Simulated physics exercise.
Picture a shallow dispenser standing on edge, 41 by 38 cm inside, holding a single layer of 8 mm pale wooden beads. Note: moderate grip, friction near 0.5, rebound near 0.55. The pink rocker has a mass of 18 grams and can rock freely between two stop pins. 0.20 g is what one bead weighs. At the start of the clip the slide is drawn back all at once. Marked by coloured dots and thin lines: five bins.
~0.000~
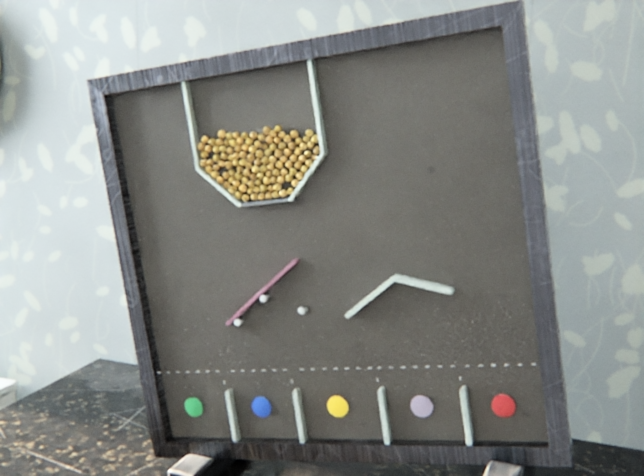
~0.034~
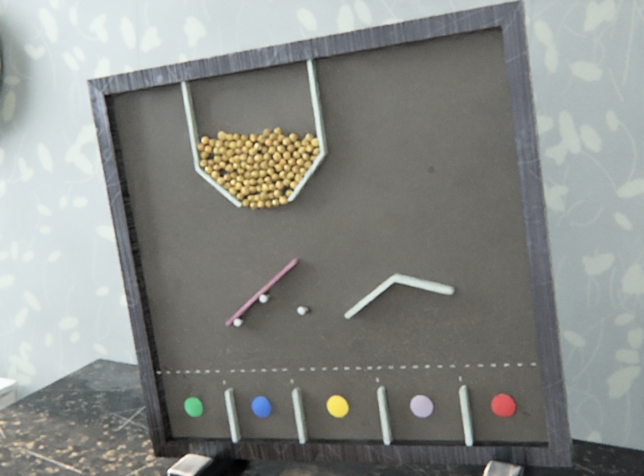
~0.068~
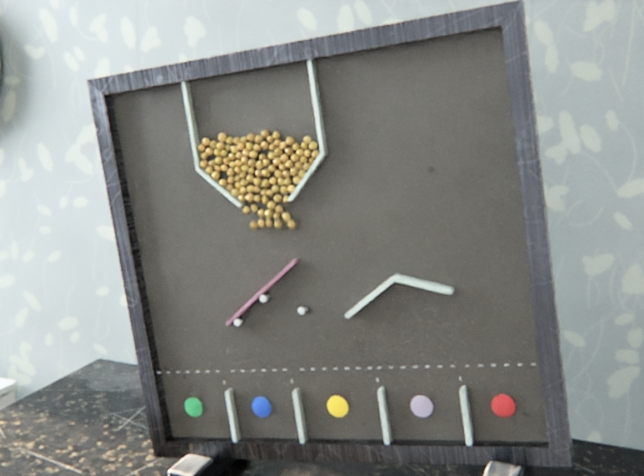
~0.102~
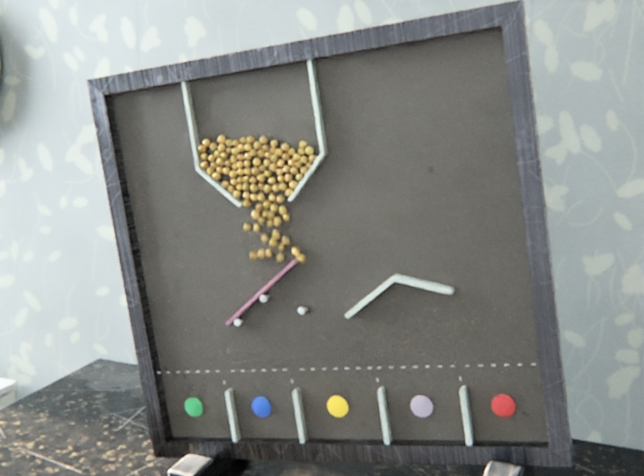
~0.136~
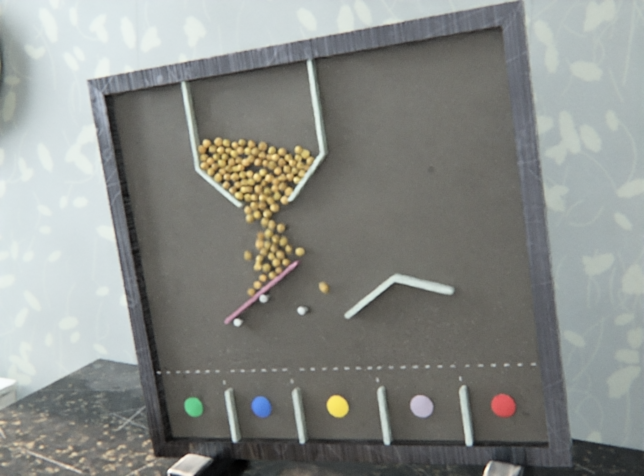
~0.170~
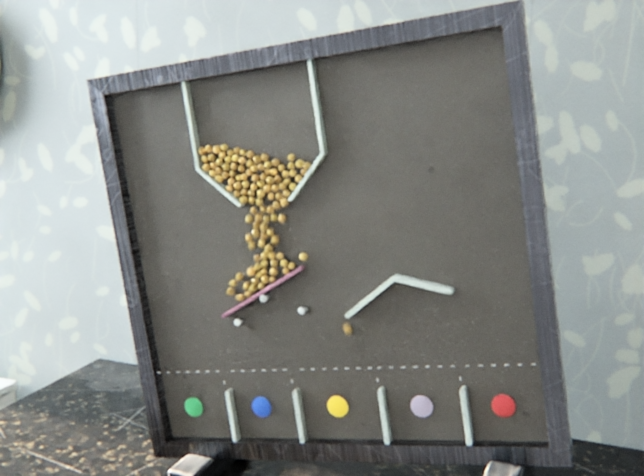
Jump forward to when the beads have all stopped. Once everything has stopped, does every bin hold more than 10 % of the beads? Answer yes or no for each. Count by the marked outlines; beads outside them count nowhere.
Red - no, blue - no, green - yes, yellow - yes, grey - no.
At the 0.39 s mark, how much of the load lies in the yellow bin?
I'd say some 0 in a hundred.
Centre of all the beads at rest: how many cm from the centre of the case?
Left: About 3 cm; below: About 17 cm.
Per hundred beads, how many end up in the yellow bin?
About 60 per cent.
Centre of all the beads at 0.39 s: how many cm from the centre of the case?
Offset approx. 8 cm left, 5 cm below.
After 0.27 s, nothing in the marked areas; pink rocker left end down 14°.
After 0.39 s, green 10 %; pink rocker right end down 10°.
After 0.62 s, green 35 %, yellow 25 %; pink rocker right end down 10°.
At rest by 2.8 s, red 0 %, blue 0 %, green 40 %, yellow 60 %, grey 0 %; pink rocker right end down 10°.
